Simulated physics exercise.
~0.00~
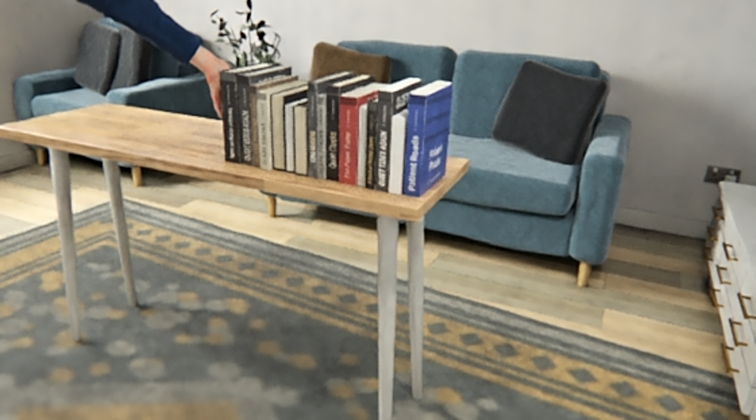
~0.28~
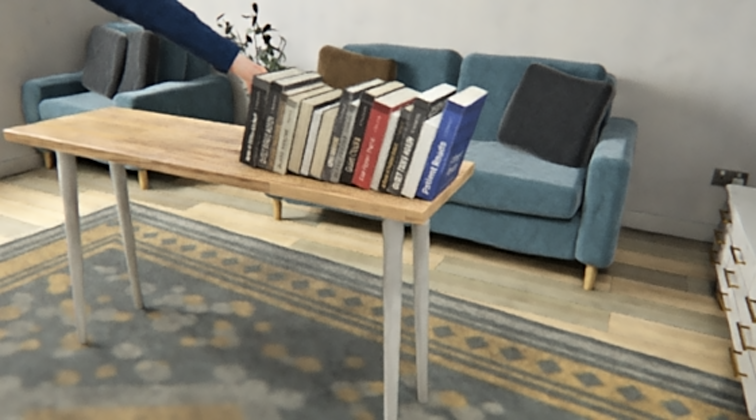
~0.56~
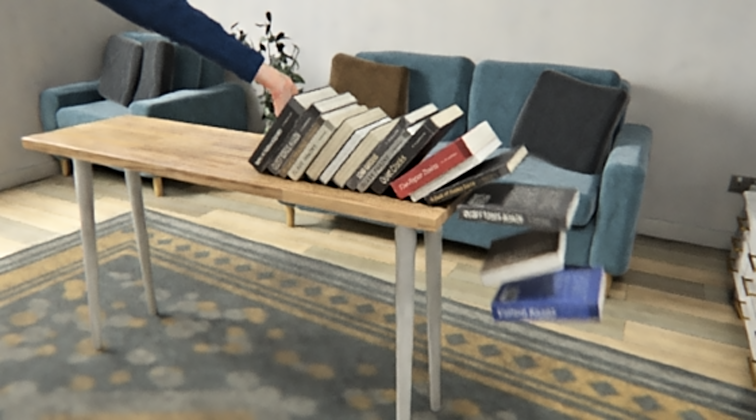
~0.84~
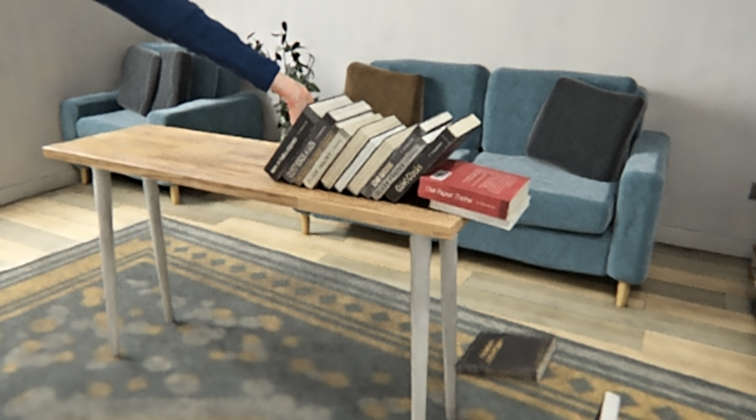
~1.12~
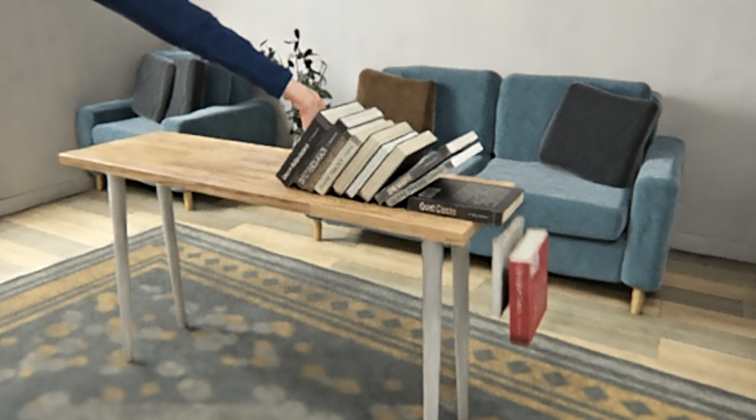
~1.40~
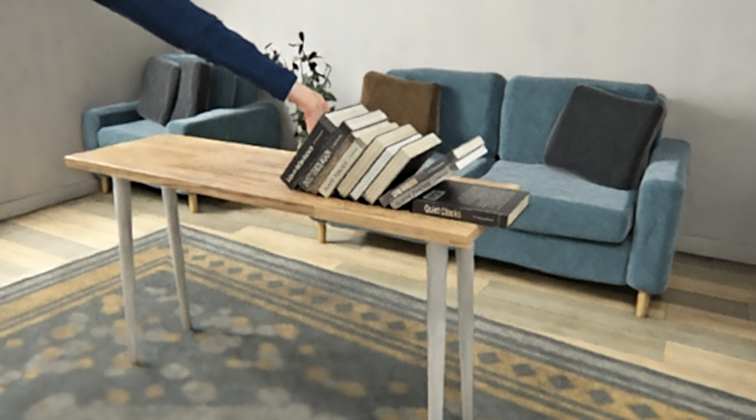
At first, a row of books stands upright on a narrow wooden table, with a blue book at the right end and a red one a few places in, while a hand reaches from the left to the row's near end. The hand pushes, and the whole row slides and leans to the right. The blue book and some dark ones tip over the table's edge and drop toward the rug. The red book lies flat over the edge, then tumbles off too. Finally, the hand rests against the leaning books that remain, and a dark book lies overhanging the edge.
